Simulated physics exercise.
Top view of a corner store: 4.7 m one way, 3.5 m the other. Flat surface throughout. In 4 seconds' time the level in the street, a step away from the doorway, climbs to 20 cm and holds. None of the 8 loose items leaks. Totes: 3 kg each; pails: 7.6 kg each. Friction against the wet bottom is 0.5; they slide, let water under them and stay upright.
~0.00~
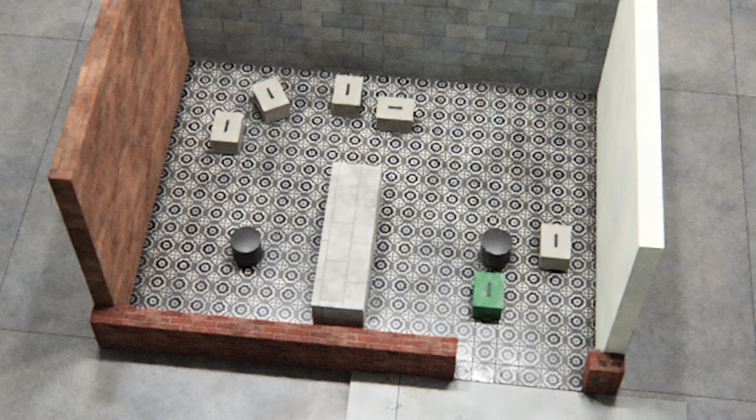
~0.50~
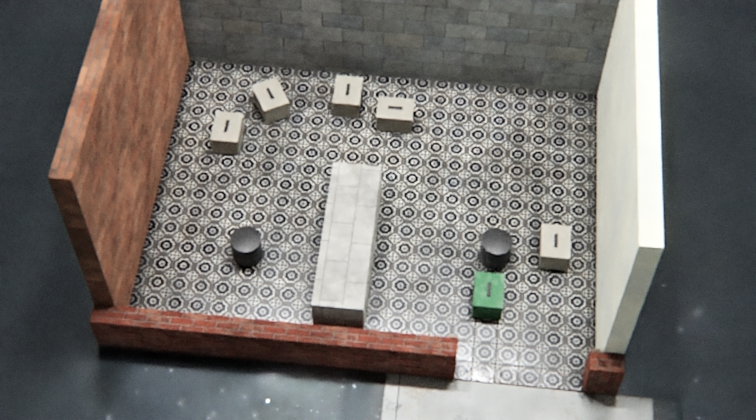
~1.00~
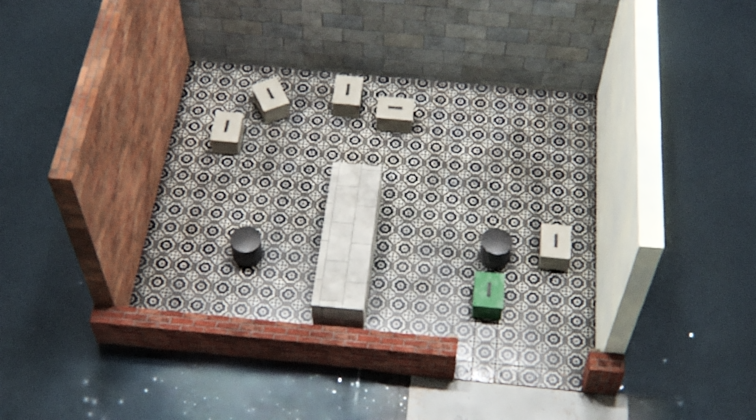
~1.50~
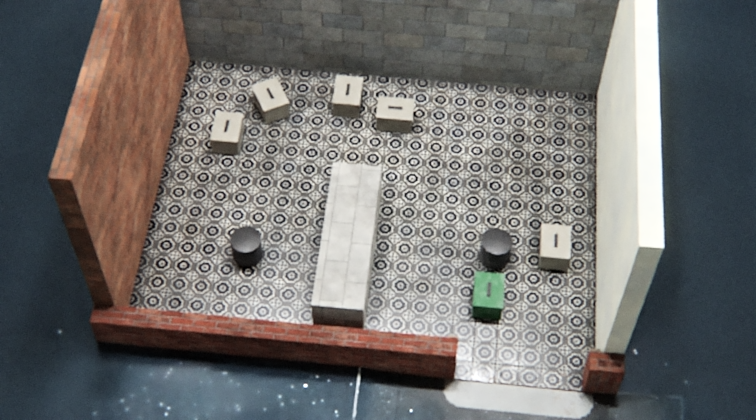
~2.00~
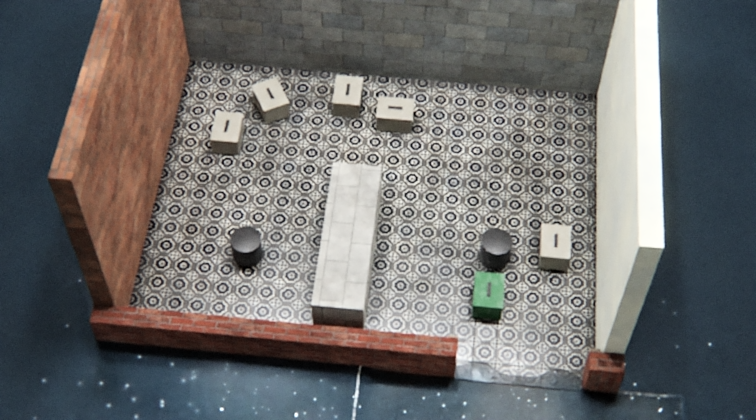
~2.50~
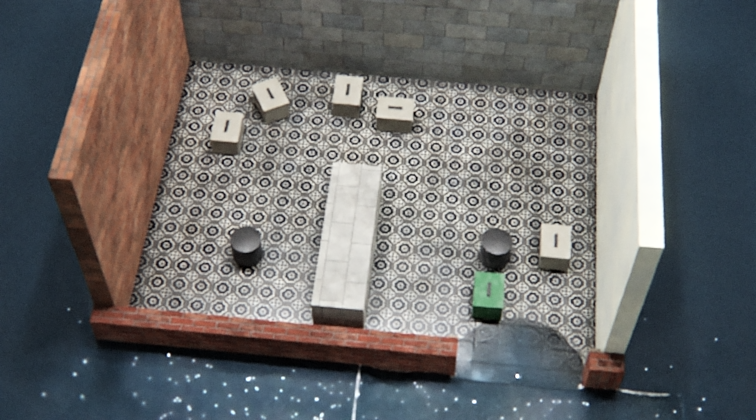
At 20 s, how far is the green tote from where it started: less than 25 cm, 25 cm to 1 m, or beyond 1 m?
The green tote is beyond 1 m from its start.
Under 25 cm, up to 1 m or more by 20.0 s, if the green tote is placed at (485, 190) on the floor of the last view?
Outcome - it ends up well away.
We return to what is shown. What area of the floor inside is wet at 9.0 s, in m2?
Flooded: Near 13 m2.
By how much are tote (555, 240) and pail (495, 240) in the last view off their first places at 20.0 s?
Respectively 300 and 250 cm.
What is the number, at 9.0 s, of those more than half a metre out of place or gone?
Count: 7.
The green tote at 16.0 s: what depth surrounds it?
The depth there is around 16 cm.
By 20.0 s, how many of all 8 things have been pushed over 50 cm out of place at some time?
Result: 8.
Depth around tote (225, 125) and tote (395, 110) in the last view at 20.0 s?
First about 17 cm, second about 16 cm.
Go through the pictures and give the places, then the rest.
The green tote at (489, 290), on the bottom; 0.0 m2 under water; 0 of 8 have shifted, in the first frame.
The green tote at (489, 290), on the bottom; 0.0 m2 under water; 0 of 8 have shifted, in the second frame.
The green tote at (489, 290) rests on the ground; 0.0 m2 under water; 0 of 8 have shifted, in the third frame.
The green tote at (489, 290), on the bottom; water covers 0.0 m2; 0 of 8 have shifted, in the fourth frame.
The green tote at (489, 290) rests on the ground; water covers 0.0 m2; 0 of 8 have shifted, in the fifth frame.
The green tote at (489, 290), on the bottom; water covers 0.5 m2; 0 of 8 have shifted, in the sixth frame.
After 4.0 s the green tote is near (448, 249), 0.6 m from its start, aground; 0 afloat.
After 9.0 s the green tote is near (222, 190), 3.0 m from its start, aground; 6 afloat.
After 16.0 s the green tote is near (299, 299), 1.9 m from its start, afloat; 8 afloat.
After 20.0 s the green tote is near (299, 298), 1.9 m from its start, afloat; 8 afloat.
